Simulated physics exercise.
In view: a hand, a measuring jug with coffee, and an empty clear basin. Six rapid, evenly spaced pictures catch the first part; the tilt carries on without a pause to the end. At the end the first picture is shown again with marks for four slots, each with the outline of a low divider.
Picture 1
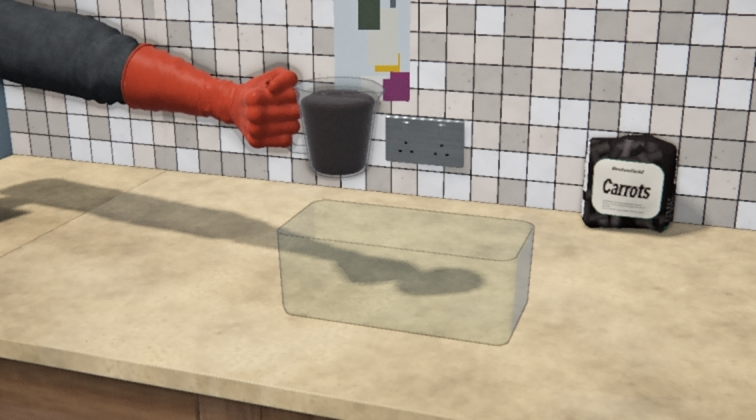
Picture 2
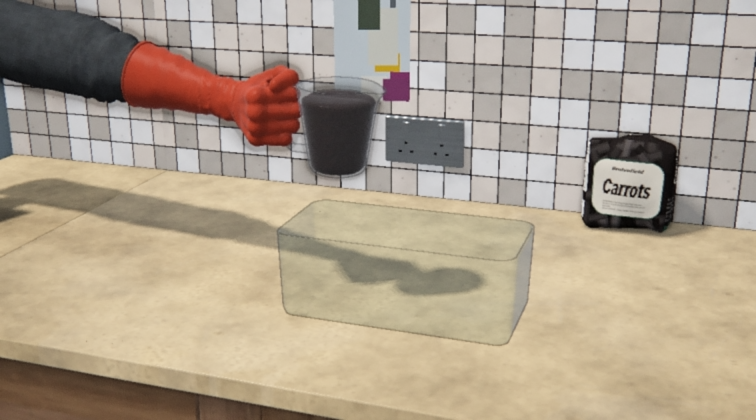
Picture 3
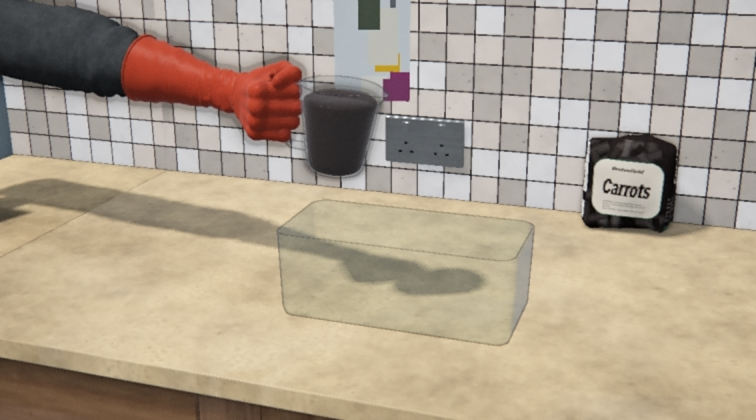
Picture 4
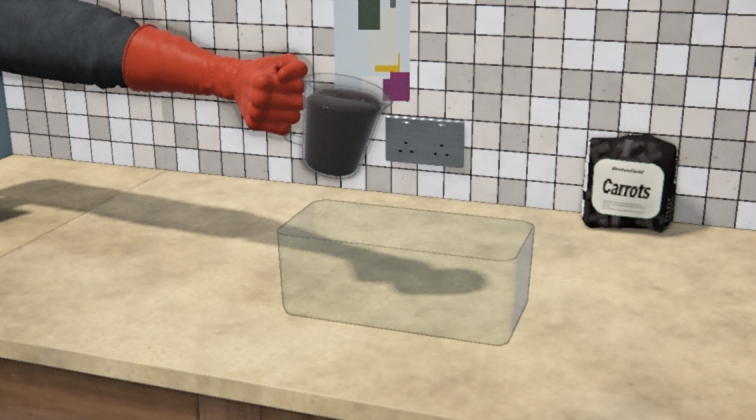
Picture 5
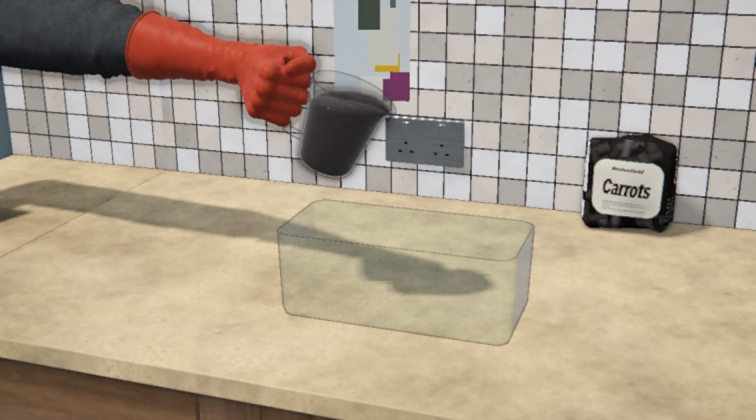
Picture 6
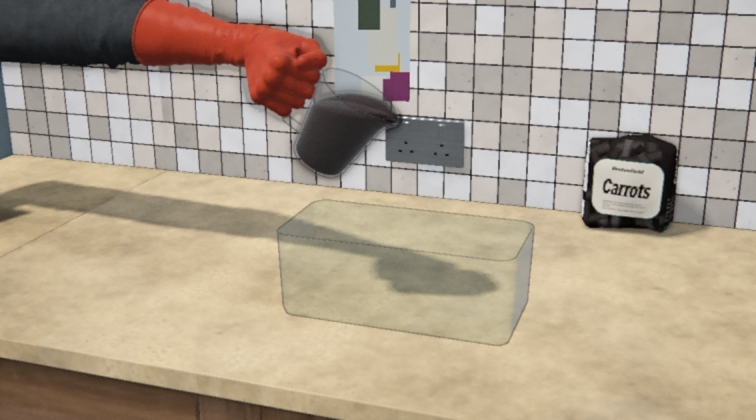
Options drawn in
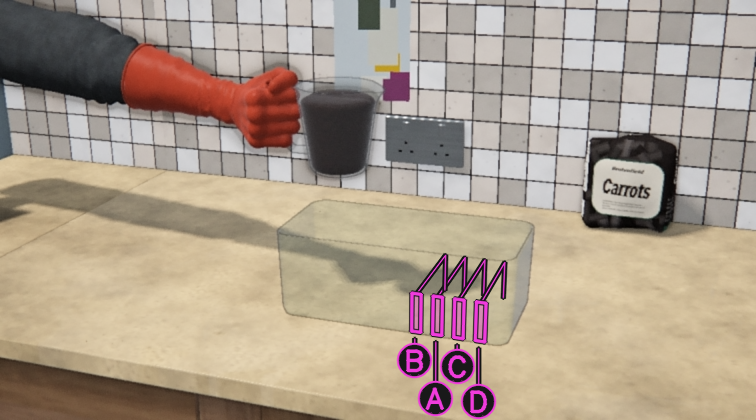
On a kitchen worktop, a red-gloved hand held a clear jug of dark liquid upright above an empty clear basin, then steadily tilted it to the right, with nothing leaving the jug.
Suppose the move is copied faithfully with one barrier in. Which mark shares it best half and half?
The answer is slot B.
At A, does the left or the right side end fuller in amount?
The left side.
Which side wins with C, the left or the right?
More ends on the left.
In magenta, A at (435, 341); B at (414, 338); C at (457, 345); D at (478, 348).
If A is chosen, about 91 % ends left of the wall and 6 % right of it; 3 % is lost outside.
If B is chosen, about 43 % ends left of the wall and 55 % right of it.
If C is chosen, about 93 % ends left of the wall and 4 % right of it.
If D is chosen, about 94 % ends left of the wall and 4 % right of it.
